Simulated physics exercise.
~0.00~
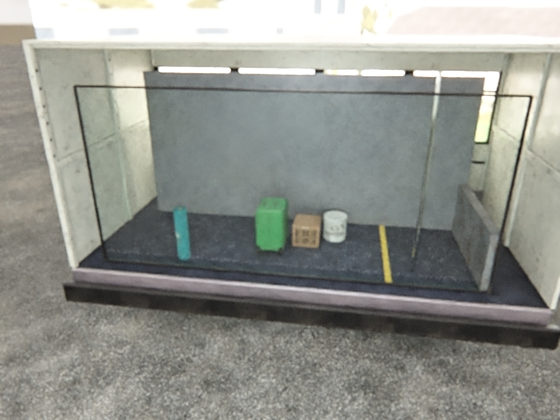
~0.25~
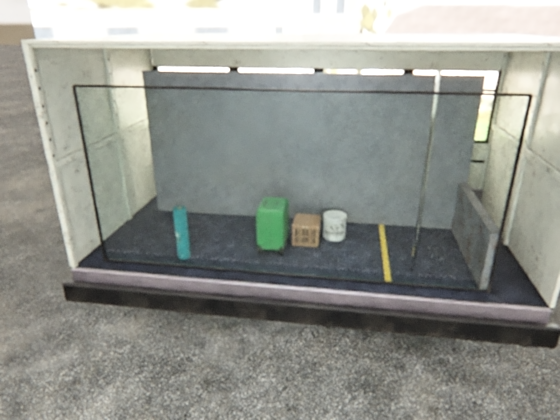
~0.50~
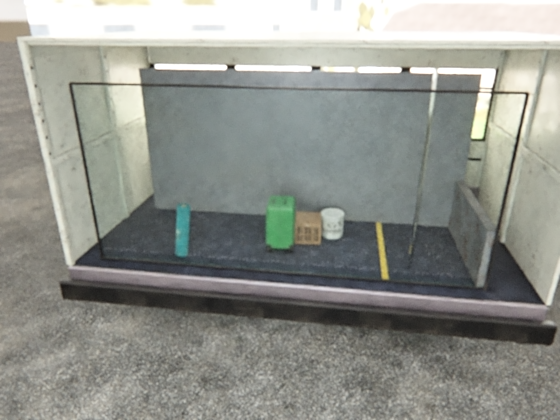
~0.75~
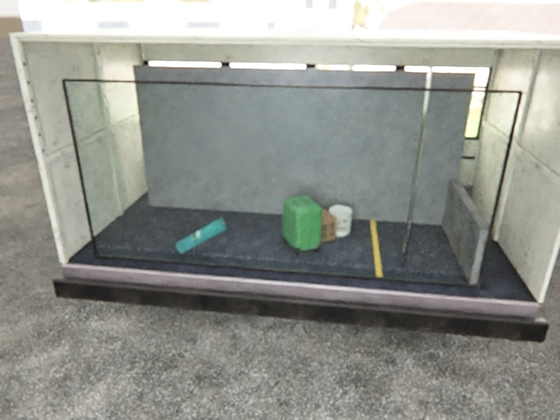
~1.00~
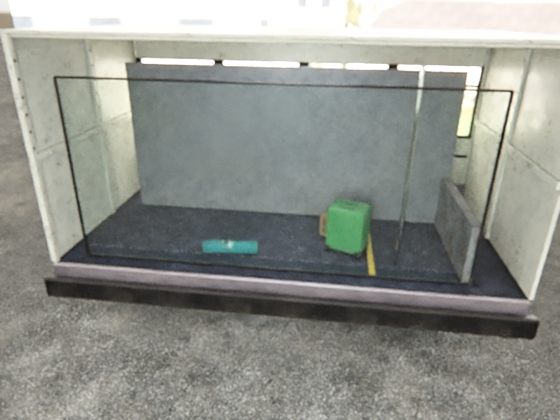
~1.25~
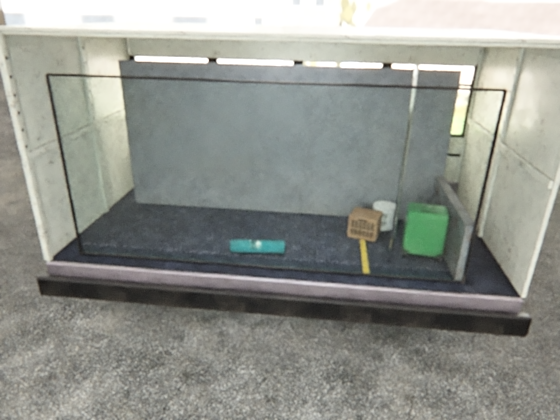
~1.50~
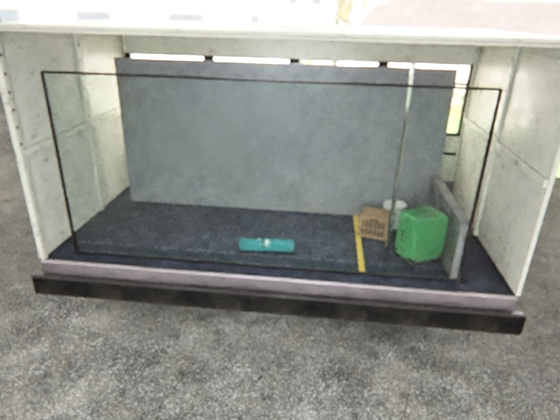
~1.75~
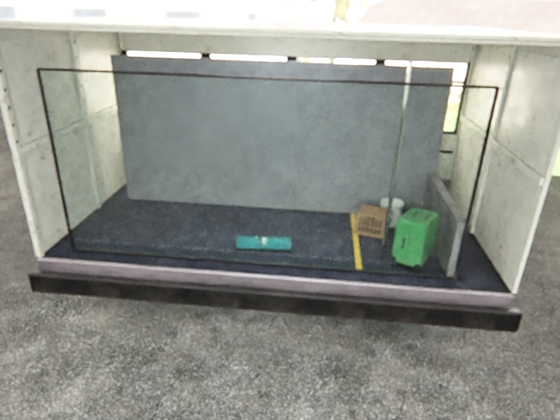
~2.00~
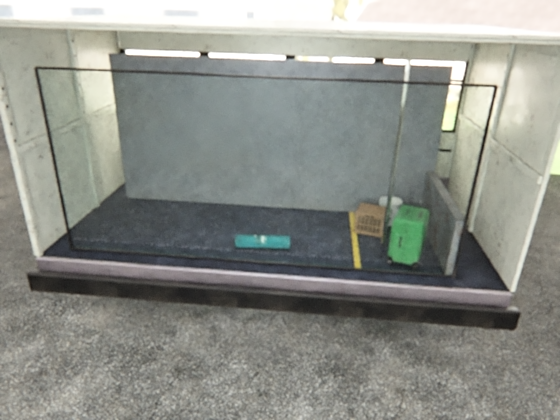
Green case sliding right with a brown crate and white bucket past a yellow line, teal roll toppling and stopping short.
